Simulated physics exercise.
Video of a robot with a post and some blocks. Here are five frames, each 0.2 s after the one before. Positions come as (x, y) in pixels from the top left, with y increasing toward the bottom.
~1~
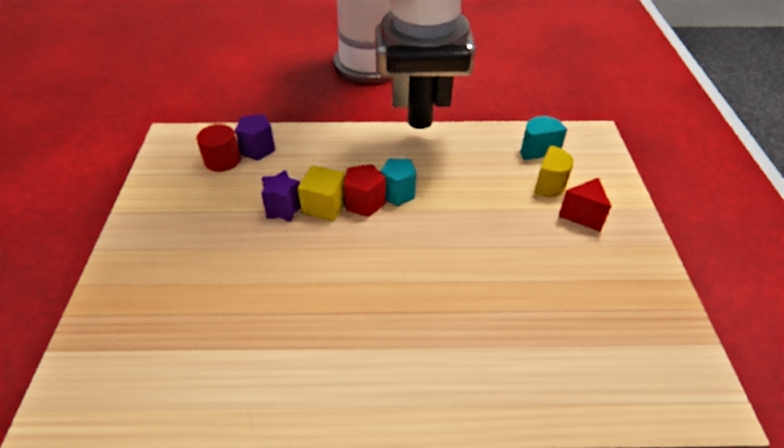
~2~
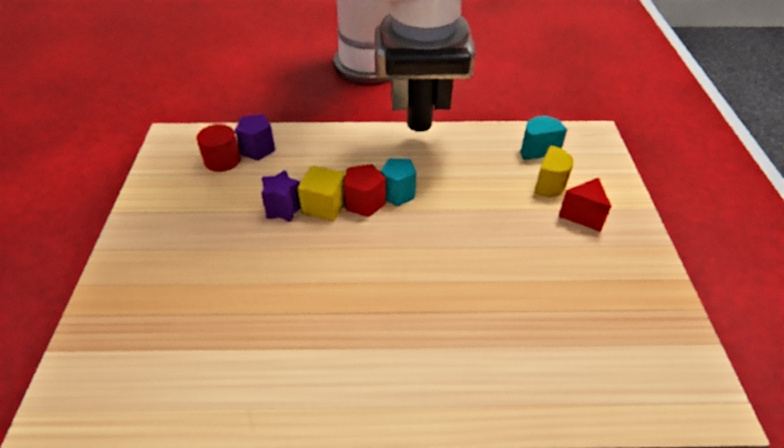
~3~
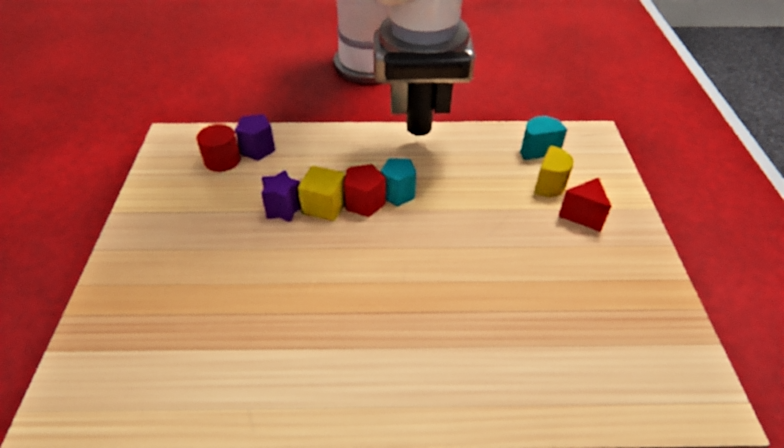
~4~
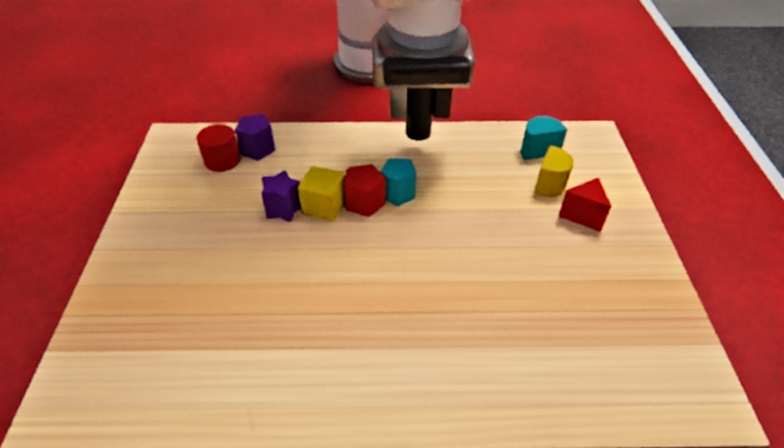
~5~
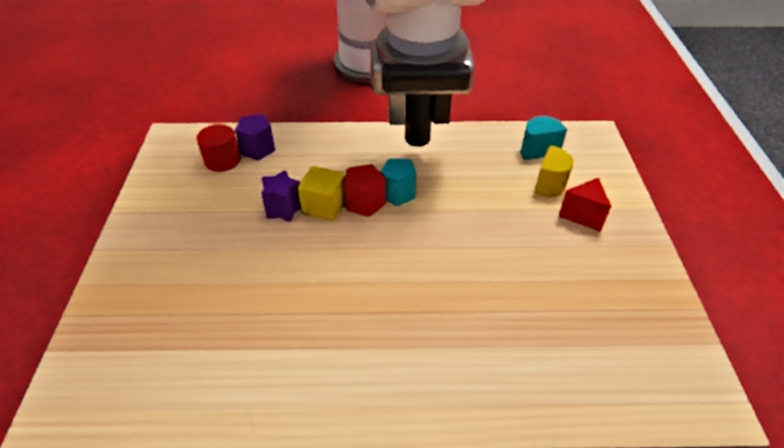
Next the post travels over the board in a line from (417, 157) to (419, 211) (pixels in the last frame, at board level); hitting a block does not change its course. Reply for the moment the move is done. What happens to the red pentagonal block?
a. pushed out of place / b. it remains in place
a.
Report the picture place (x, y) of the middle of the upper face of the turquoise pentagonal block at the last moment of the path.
In the picture, it is at (391, 193).
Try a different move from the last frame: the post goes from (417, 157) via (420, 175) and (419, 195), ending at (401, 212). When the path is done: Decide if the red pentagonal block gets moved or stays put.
In the end it has been moved.
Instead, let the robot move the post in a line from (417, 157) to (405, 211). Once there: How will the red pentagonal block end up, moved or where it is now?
Here's my answer: The red pentagonal block gets displaced.
On the path given first. Halfway along, post at (418, 165); red pentagonal block at (361, 178); turquoise pentagonal block at (397, 172).
At the end, post at (419, 193); purple star-shaped block at (275, 182); yellow four-sided block at (316, 179); red pentagonal block at (355, 184), turned 25° clockwise; turquoise pentagonal block at (391, 193), turned 55° clockwise.
